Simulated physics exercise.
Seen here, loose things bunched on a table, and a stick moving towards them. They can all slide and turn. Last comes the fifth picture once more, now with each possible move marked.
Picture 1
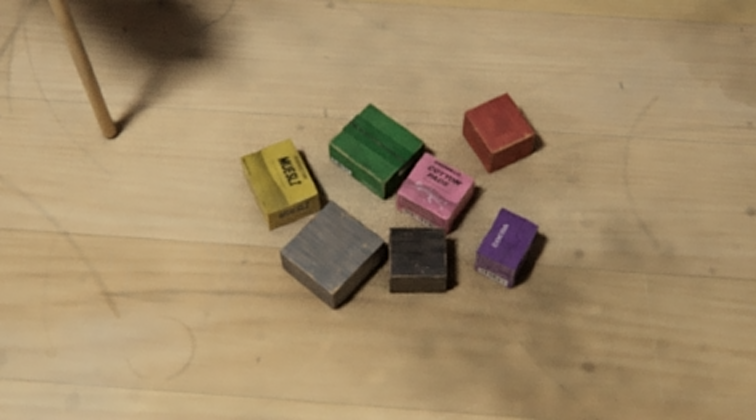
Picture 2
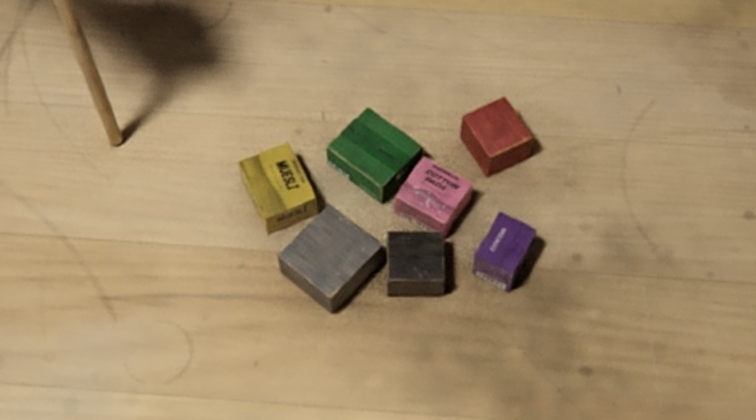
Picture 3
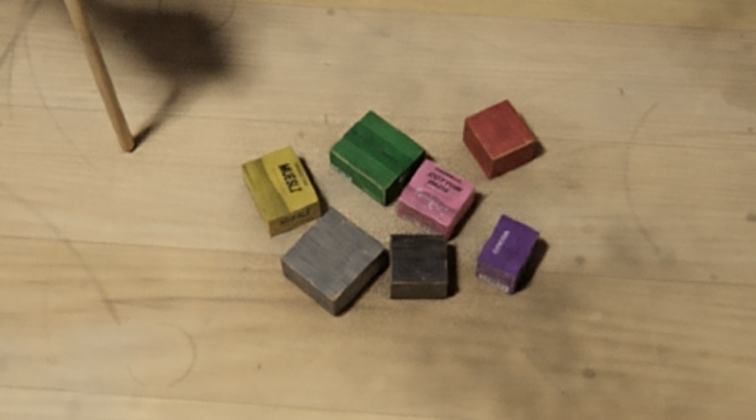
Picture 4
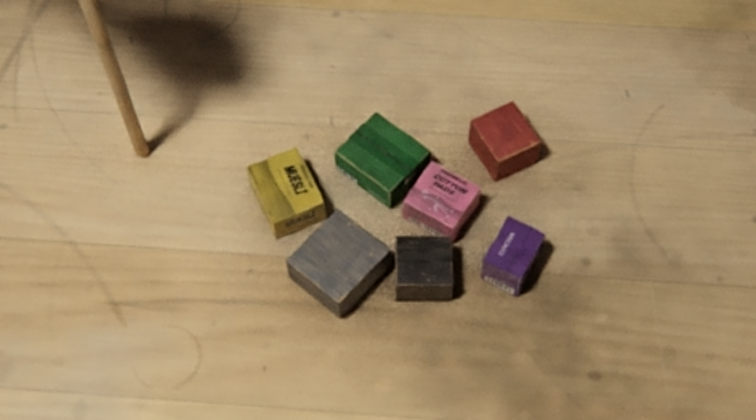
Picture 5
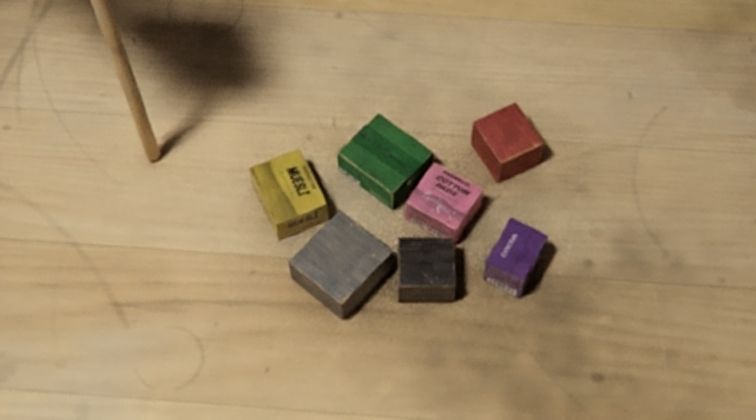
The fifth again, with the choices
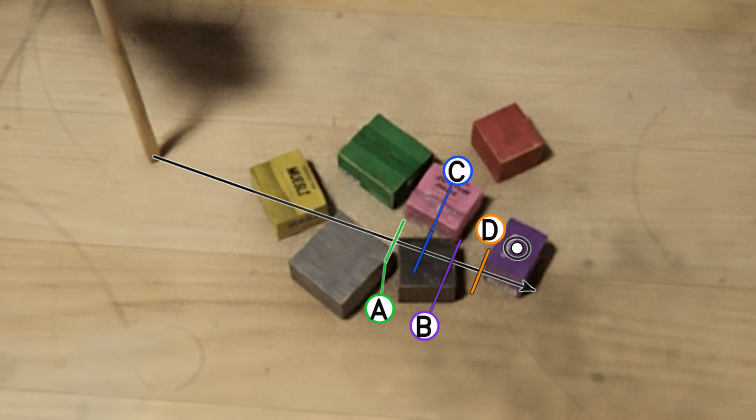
On a pale wooden surface, seven small coloured blocks sit in a loose cluster while a thin stick at the upper left moves a short way right and slightly down; the blocks stay in the same arrangement, with no contact.
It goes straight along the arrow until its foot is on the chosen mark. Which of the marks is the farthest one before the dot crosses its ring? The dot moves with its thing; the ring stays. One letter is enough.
At D, and not beyond.
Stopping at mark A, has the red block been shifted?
No.
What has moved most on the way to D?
The yellow packet has gone farthest.
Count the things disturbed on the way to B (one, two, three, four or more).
It has moved four or more.
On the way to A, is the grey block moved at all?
Yes.
On the marked copy, A at (395, 241); B at (452, 262); C at (423, 251); D at (480, 271); the arrow from (154, 157) to (534, 290); the white dot at (517, 248).
With D. Early on, foot of the stick (266, 197); yellow packet (302, 195).
Further on, foot of the stick (382, 238); yellow packet (376, 190); green box (406, 143).
At the end, foot of the stick (480, 272); yellow packet (377, 189); green box (406, 142); the dot is still in its ring.
As for the rest, A keeps the dot in but is short; B keeps the dot in but is short; C keeps the dot in but is short.
